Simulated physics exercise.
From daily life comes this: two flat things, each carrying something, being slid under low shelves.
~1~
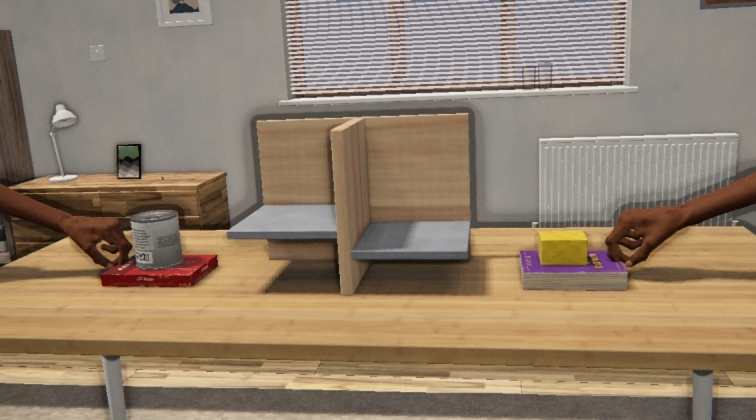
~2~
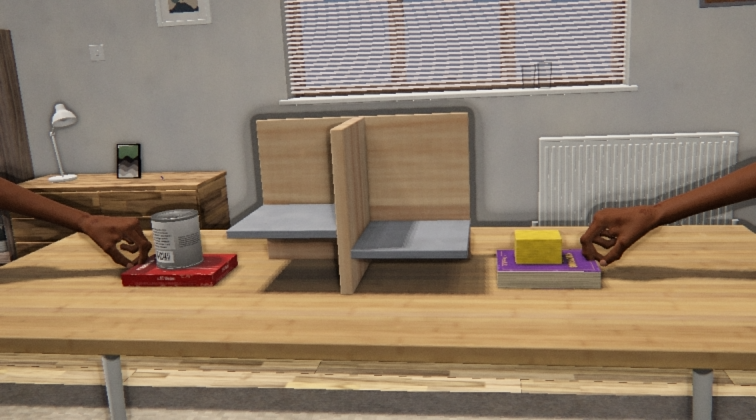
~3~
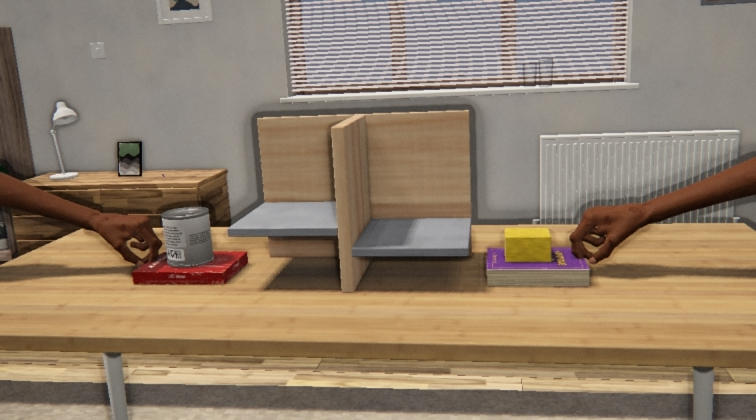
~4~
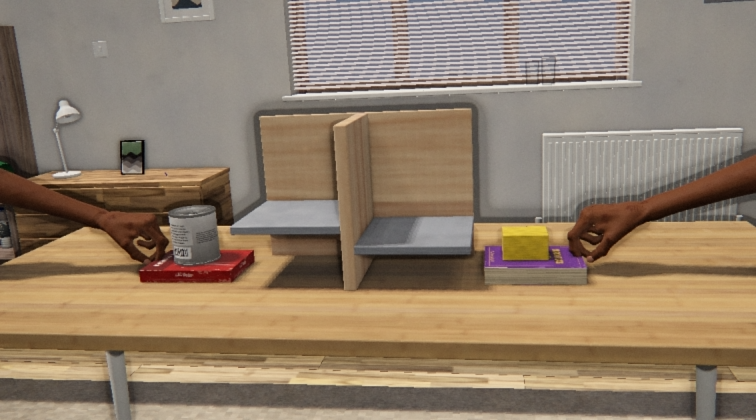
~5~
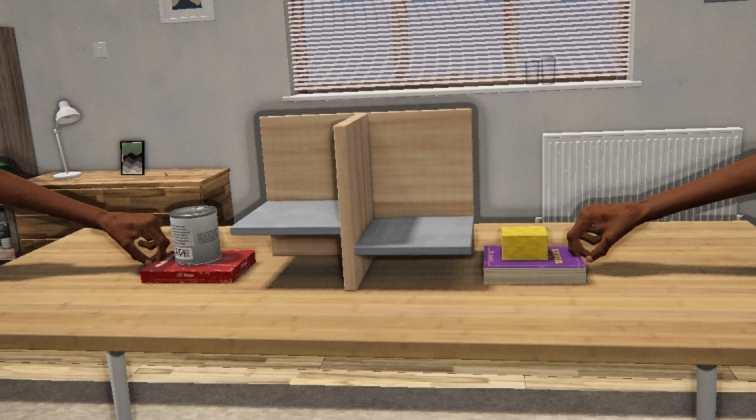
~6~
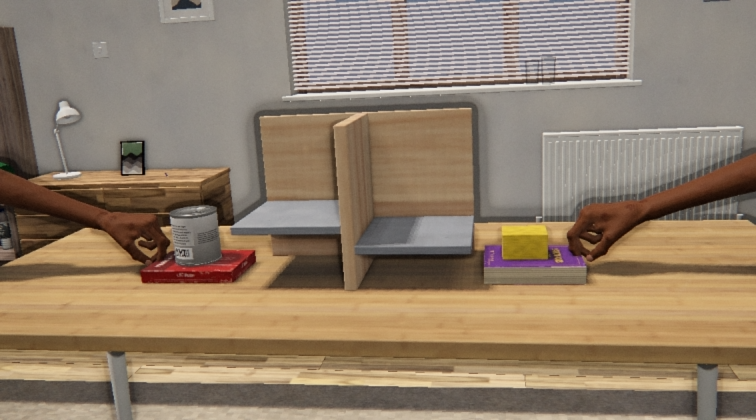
We see two hands slide a red box carrying a grey-white pot rightward and a purple book carrying a yellow block leftward across a wooden table, toward low grey shelves beside a divider, then barely move.
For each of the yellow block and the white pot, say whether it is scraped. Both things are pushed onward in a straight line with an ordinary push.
Scraped? Yellow block: Yes; white pot: Yes.
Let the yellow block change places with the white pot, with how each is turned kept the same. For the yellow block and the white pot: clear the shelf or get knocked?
What you'd see is that the yellow block goes under freely; as for the white pot, it is hit by the shelf.
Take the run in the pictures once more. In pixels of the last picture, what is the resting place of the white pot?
You'll find it close to (234, 241).
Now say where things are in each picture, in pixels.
The first picture shows hands sliding the things forward; yellow block (563, 248); white pot (157, 240); purple book (570, 270).
The second picture shows hands sliding the things forward; white pot (177, 239); red box (182, 270).
The third picture shows hands sliding the things forward; yellow block (527, 245); shelf (355, 198).
The fourth picture shows hands sliding the things forward; white pot (195, 235); purple book (533, 265).
The fifth picture shows hands sliding the things forward; yellow block (524, 243); red box (200, 266).
The sixth picture shows hands sliding the things forward; yellow block (524, 242); white pot (196, 235); shelf (358, 197).
Then, 1.40 s later than the last frame, yellow block pushed back on its carrier near (495, 243); white pot pushed back on its carrier near (230, 235).
Then, 1.78 s later than the last frame, yellow block tilted by 56° near (498, 248); white pot tilted by 30° near (233, 240).
When it is over, the yellow block is knocked back, near (513, 252); the white pot is knocked back, near (234, 241).
